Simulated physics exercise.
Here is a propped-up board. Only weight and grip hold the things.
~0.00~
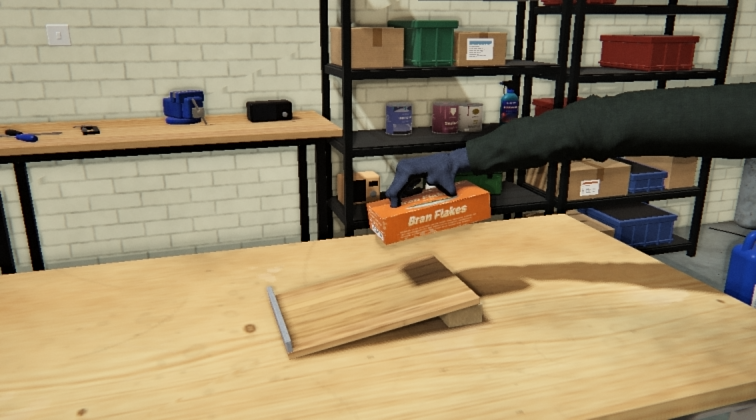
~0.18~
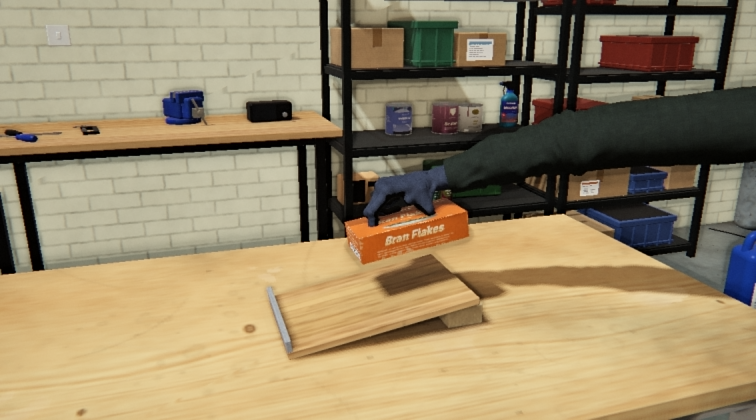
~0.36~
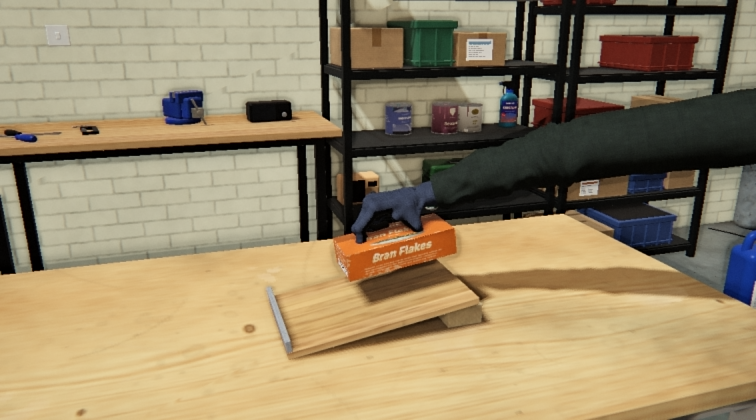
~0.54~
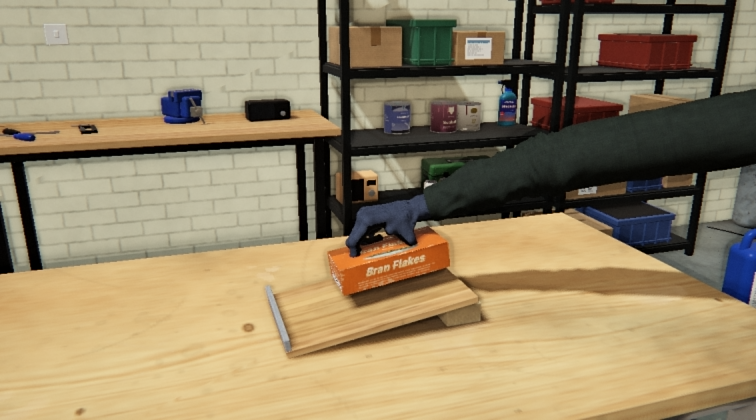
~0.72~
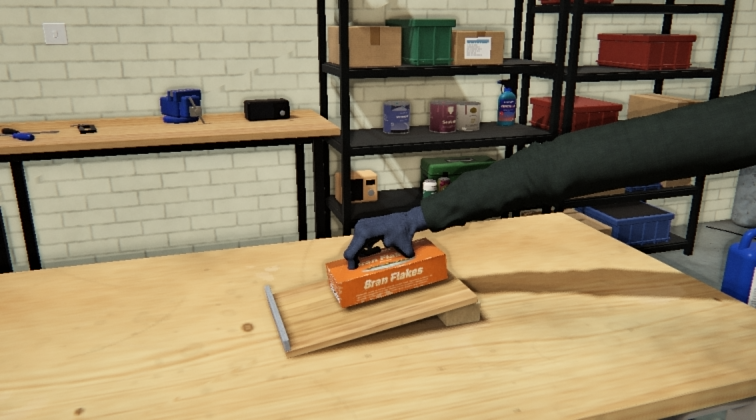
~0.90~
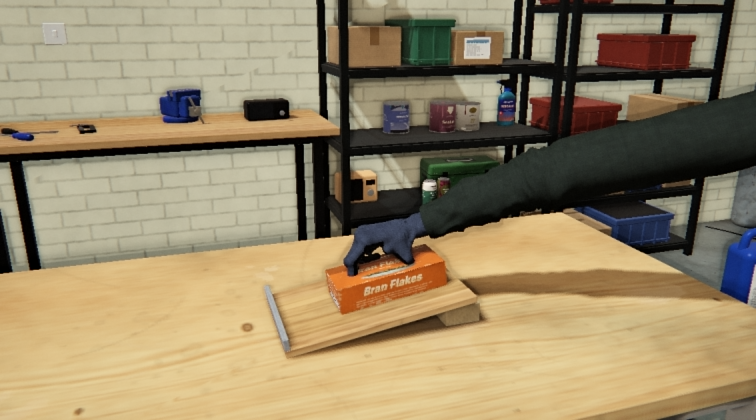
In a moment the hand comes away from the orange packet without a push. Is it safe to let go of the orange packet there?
As it turns out, it stays where it is put.
After 1.10 s, nothing has stirred.
After 1.40 s, orange packet resting near (386, 277).
At rest (1.9 s), it is in place. Seen from the same camera at the end, orange packet near (386, 277). The orange packet keeps its place.
